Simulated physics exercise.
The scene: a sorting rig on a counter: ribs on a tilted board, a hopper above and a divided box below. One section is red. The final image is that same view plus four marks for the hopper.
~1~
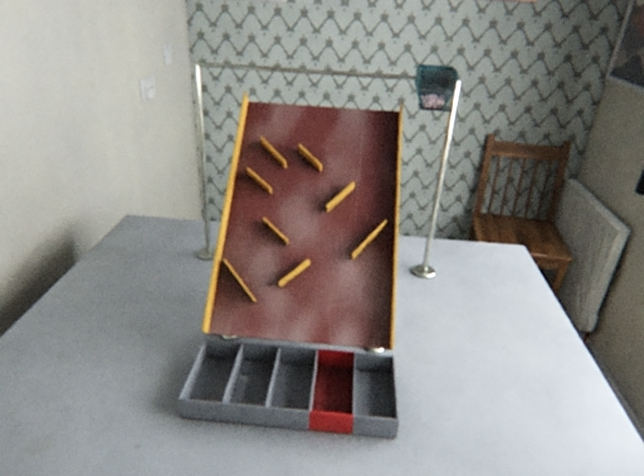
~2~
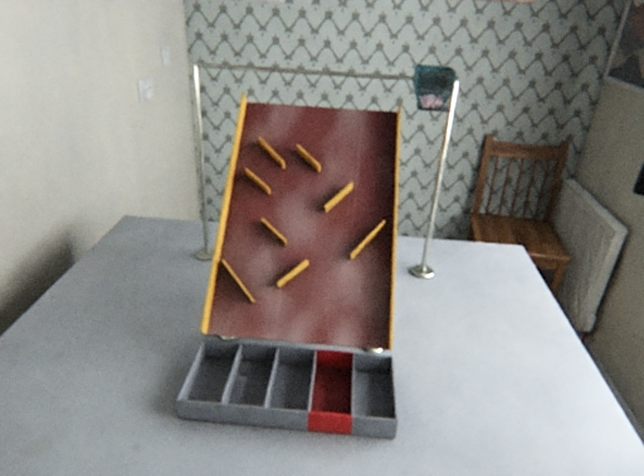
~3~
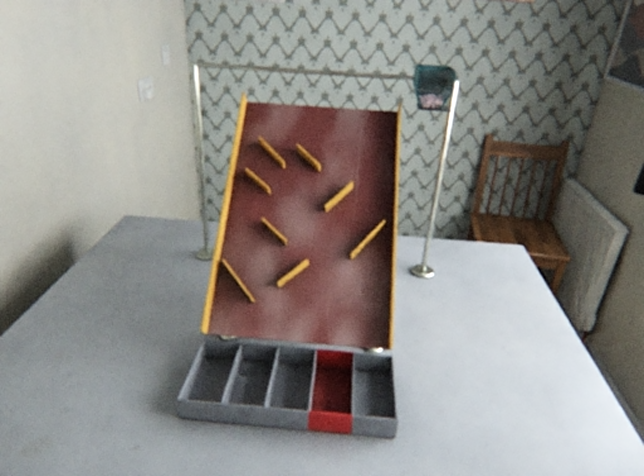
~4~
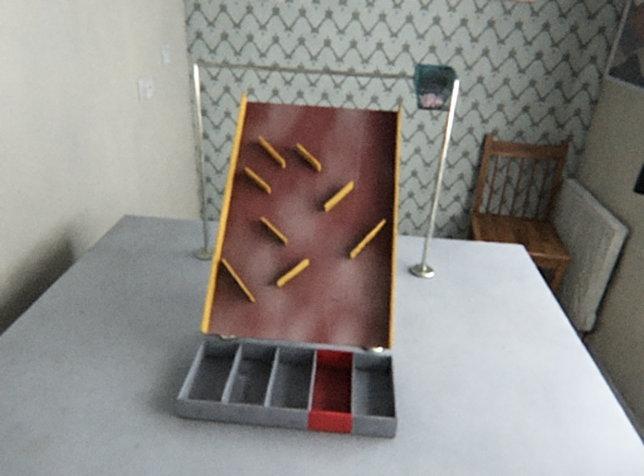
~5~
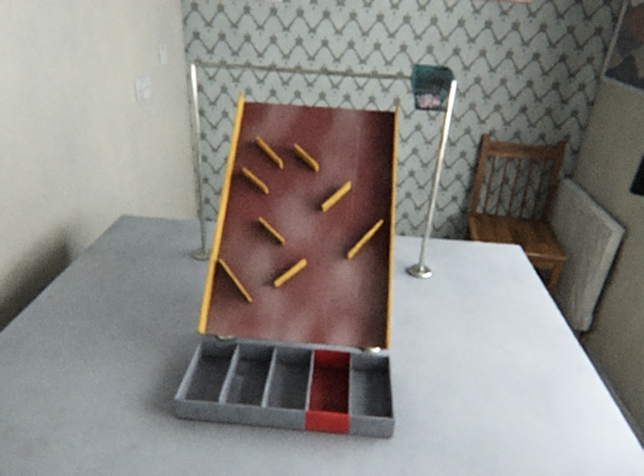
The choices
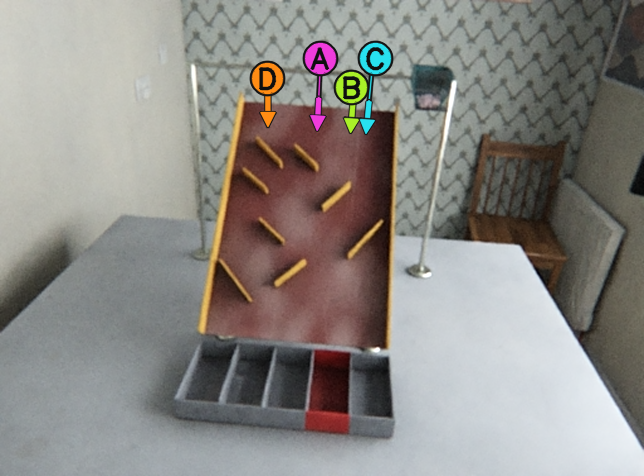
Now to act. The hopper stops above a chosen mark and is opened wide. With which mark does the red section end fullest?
D beats the others.
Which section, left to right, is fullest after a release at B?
The second from the left.
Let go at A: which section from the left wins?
The second from the left.
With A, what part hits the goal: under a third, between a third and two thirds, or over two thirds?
Mark A gives under a third.
On the marked copy, mark A meets the board at (317, 125); mark B meets the board at (350, 127); mark C meets the board at (366, 128); mark D meets the board at (267, 121).
For mark A, none in the red section, nearly all in other sections.
For mark B, a small part in the red section, most in other sections, a small part outside the box.
For mark C, a small part in the red section, most in other sections, a small part outside the box.
For mark D, about a third in the red section, about half in other sections, a small part outside the box.
